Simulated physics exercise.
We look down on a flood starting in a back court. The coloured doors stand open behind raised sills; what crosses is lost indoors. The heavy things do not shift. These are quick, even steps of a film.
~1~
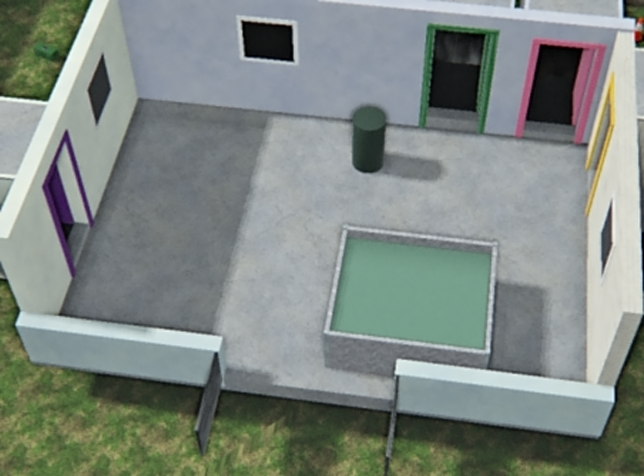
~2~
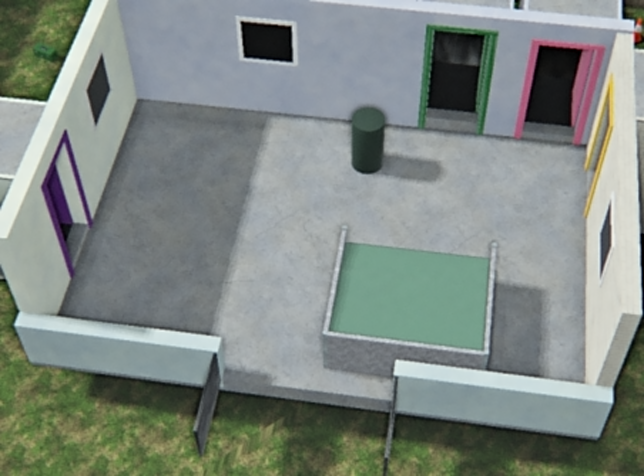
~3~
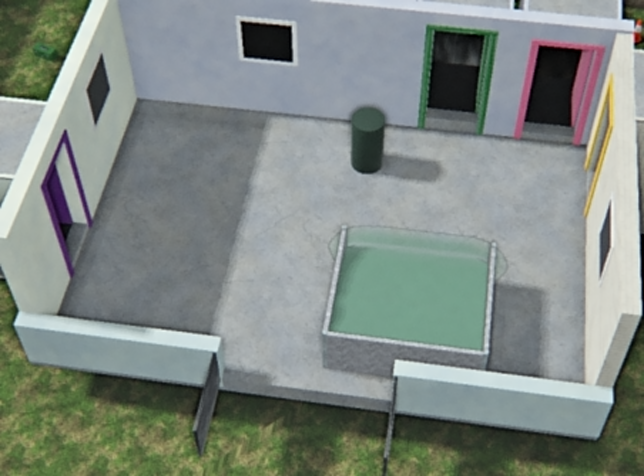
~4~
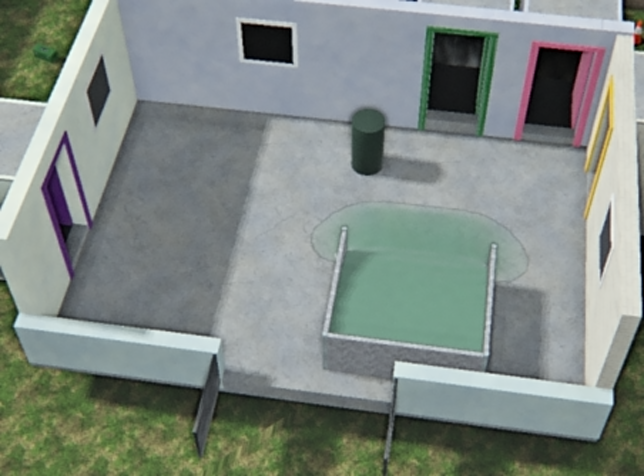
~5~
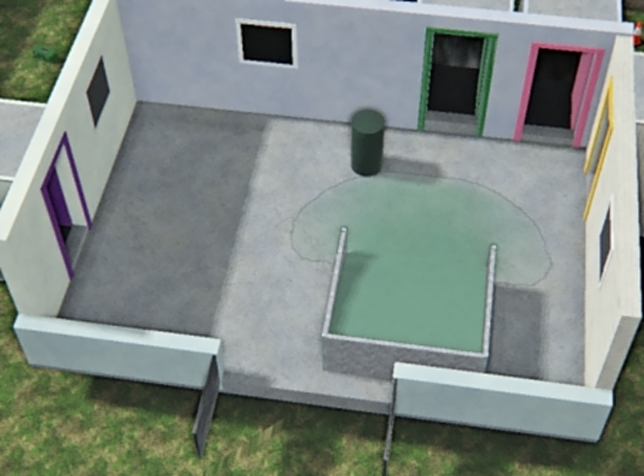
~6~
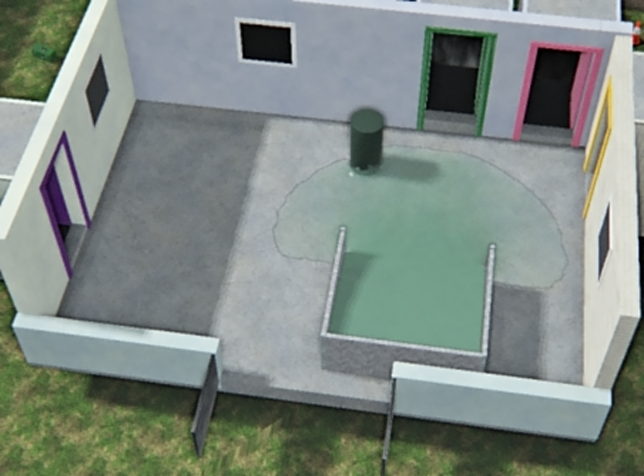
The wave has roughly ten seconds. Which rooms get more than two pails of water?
One by one: The green door floods; the purple door holds within the limit; the pink door floods; the yellow door floods.
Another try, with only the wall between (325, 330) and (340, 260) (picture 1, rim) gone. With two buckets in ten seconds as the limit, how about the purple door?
In short: The purple one floods.
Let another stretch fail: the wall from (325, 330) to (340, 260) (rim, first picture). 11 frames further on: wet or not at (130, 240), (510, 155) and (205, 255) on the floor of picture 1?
In turn: Flooded, clear, covered.
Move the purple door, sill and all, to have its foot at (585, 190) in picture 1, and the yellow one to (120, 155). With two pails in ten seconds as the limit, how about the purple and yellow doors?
My reading: The purple one floods; the yellow one is over.
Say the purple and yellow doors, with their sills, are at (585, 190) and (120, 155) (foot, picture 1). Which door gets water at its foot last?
It is the yellow one.
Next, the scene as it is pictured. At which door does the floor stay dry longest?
Last comes the purple door.
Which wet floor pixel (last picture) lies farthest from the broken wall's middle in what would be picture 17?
Roughly at (146, 101).
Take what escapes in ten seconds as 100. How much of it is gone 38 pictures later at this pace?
Some 75 per cent.
A moment on, water covers 40 % of the floor; the green door over two buckets in, the purple door not reached, the pink door wet at the sill, nothing in, the yellow door wet at the sill, nothing in.
Next, water covers 45 % of the floor; the green door far over two buckets in, the purple door not reached, the pink door over two buckets in, the yellow door under two buckets in.
Then, water covers 55 % of the floor; the green door far over two buckets in, the purple door not reached, the pink door far over two buckets in, the yellow door far over two buckets in.
Later, water covers 85 % of the floor; the green door far over two buckets in, the purple door wet at the sill, nothing in, the pink door far over two buckets in, the yellow door far over two buckets in.
In the end, water covers 100 % of the floor; the green door far over two buckets in, the purple door wet at the sill, nothing in, the pink door far over two buckets in, the yellow door far over two buckets in.
